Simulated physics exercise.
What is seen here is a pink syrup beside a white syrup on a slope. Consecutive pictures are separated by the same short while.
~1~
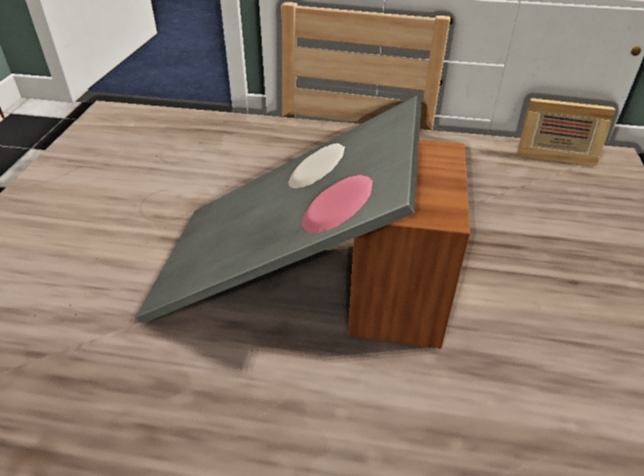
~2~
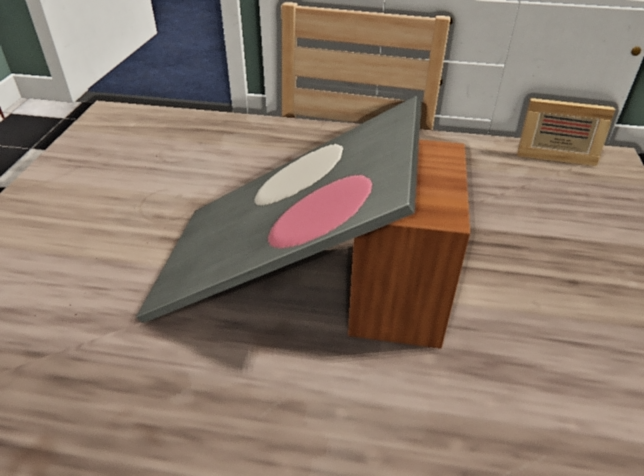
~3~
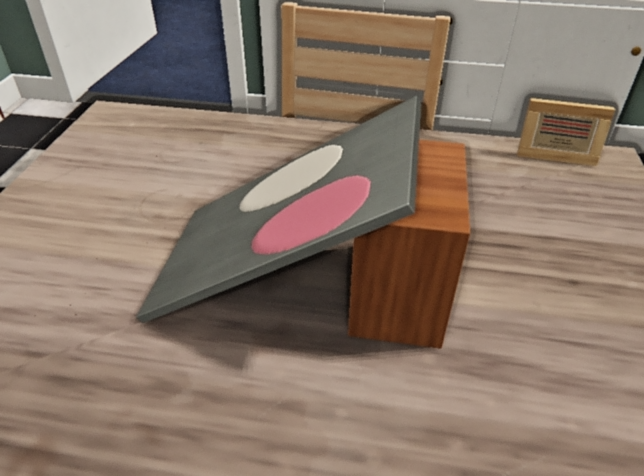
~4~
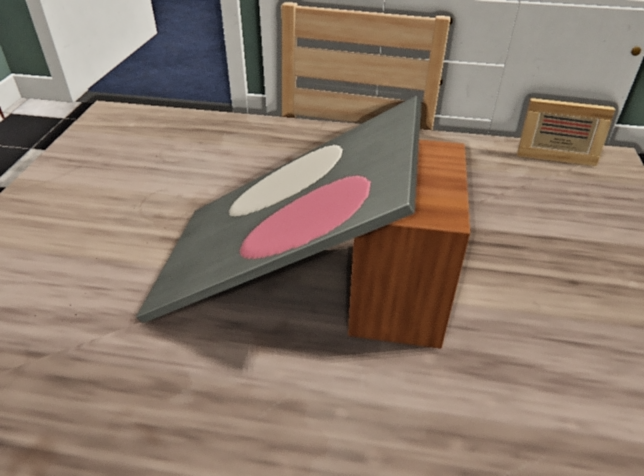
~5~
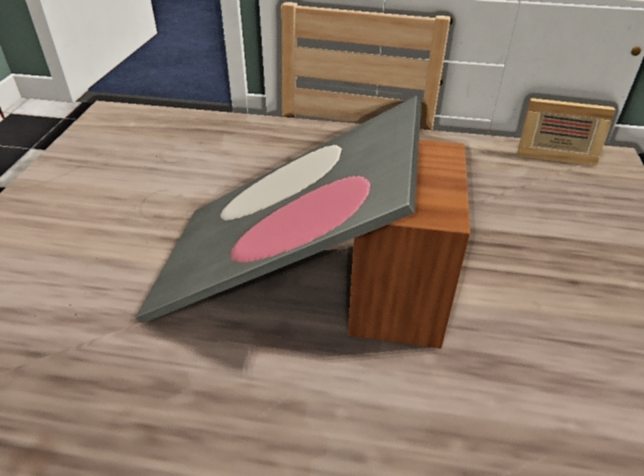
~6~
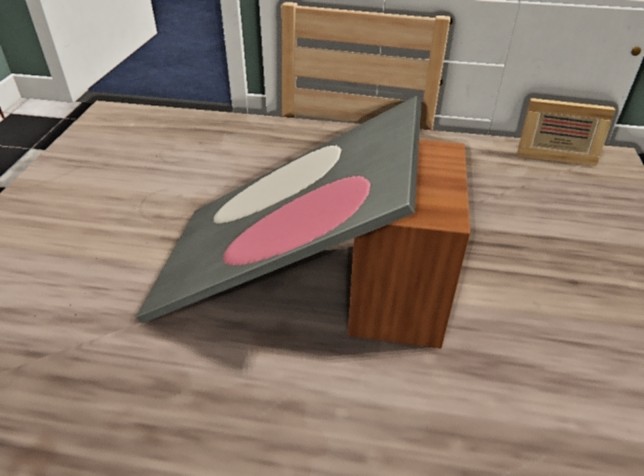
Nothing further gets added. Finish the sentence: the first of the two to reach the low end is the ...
... back one.
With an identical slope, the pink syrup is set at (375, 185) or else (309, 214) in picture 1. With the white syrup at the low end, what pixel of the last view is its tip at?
The tip reaches roughly (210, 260) on the first try and roughly (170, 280) on the second.
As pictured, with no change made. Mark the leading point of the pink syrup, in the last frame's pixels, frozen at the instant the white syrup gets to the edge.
Roughly (194, 266).
A moment on, the pink syrup is three quarters of the way down; the white syrup is close to the edge.
When it is over, the pink syrup is three quarters of the way down; the white syrup is at the low edge.
